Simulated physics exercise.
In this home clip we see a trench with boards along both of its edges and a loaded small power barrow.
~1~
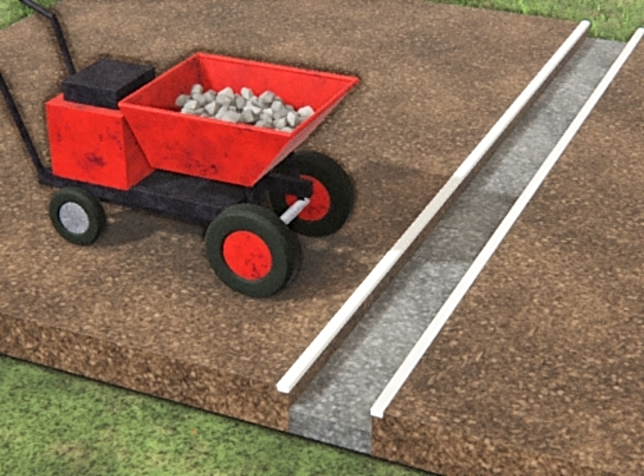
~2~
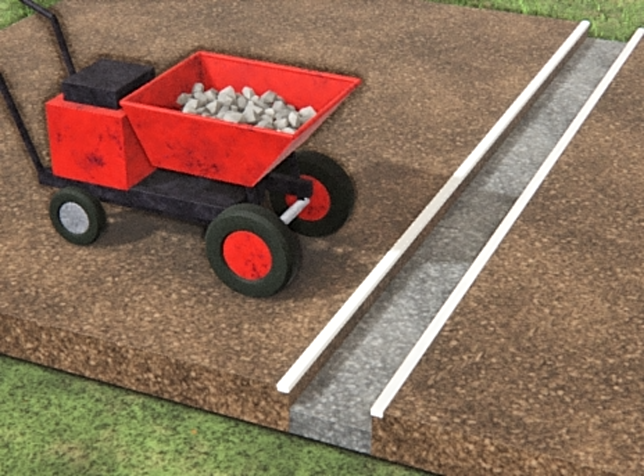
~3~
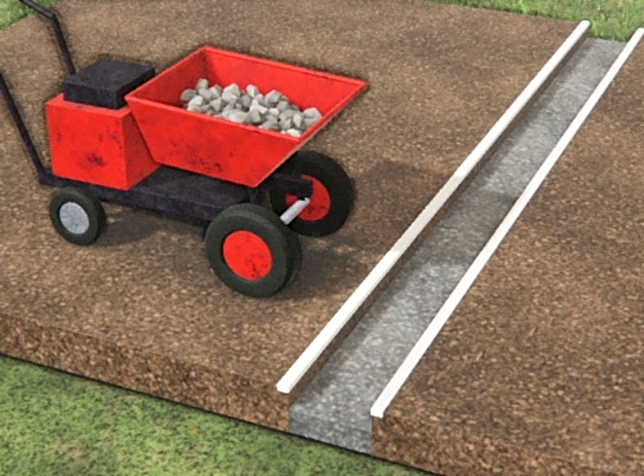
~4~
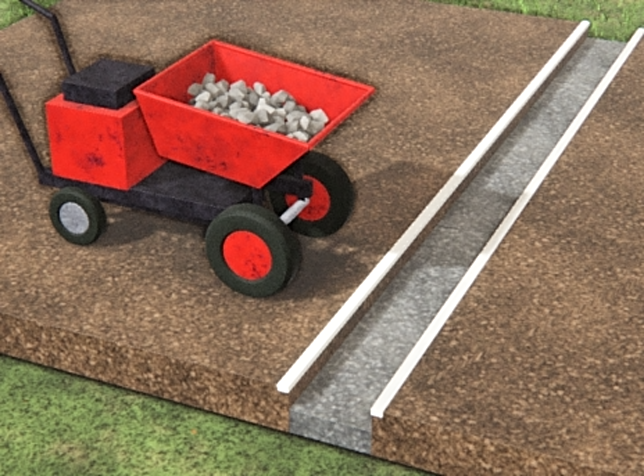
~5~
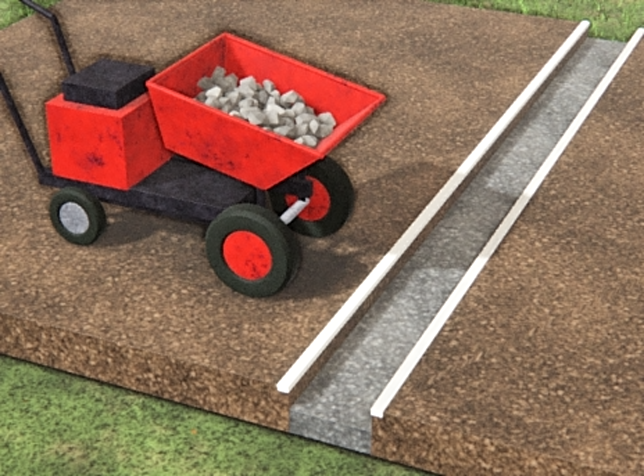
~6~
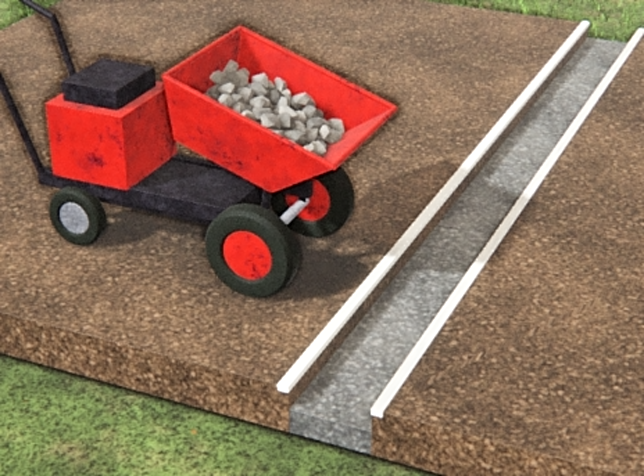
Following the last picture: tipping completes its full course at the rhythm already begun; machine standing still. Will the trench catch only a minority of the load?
The trench is going to be left with upwards of half the load.
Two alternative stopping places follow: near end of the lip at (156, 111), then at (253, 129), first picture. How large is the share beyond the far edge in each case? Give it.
In order, close to 0 and 0 in a hundred.
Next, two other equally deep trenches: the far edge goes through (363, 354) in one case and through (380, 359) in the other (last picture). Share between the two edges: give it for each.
Estimated share: Try 1 approx. 0 in a hundred, try 2 approx. 10 in a hundred.
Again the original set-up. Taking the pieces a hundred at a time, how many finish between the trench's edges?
Roughly 65 in every hundred pieces, I'd say.
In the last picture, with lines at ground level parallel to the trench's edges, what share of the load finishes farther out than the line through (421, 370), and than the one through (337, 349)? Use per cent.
First roughly 30 percent, then 100 percent.
Soon after the last picture, skip tipped steeply; all in the skip.
A little later, skip tipped right over; most in the skip; a small part in or heaped over the trench; a stray few beyond it.
Later still, skip tipped right over; a small part in the skip; about half in or heaped over the trench; about a third beyond it.
At rest, skip tipped right over; about two thirds in or heaped over the trench; about a third beyond it.
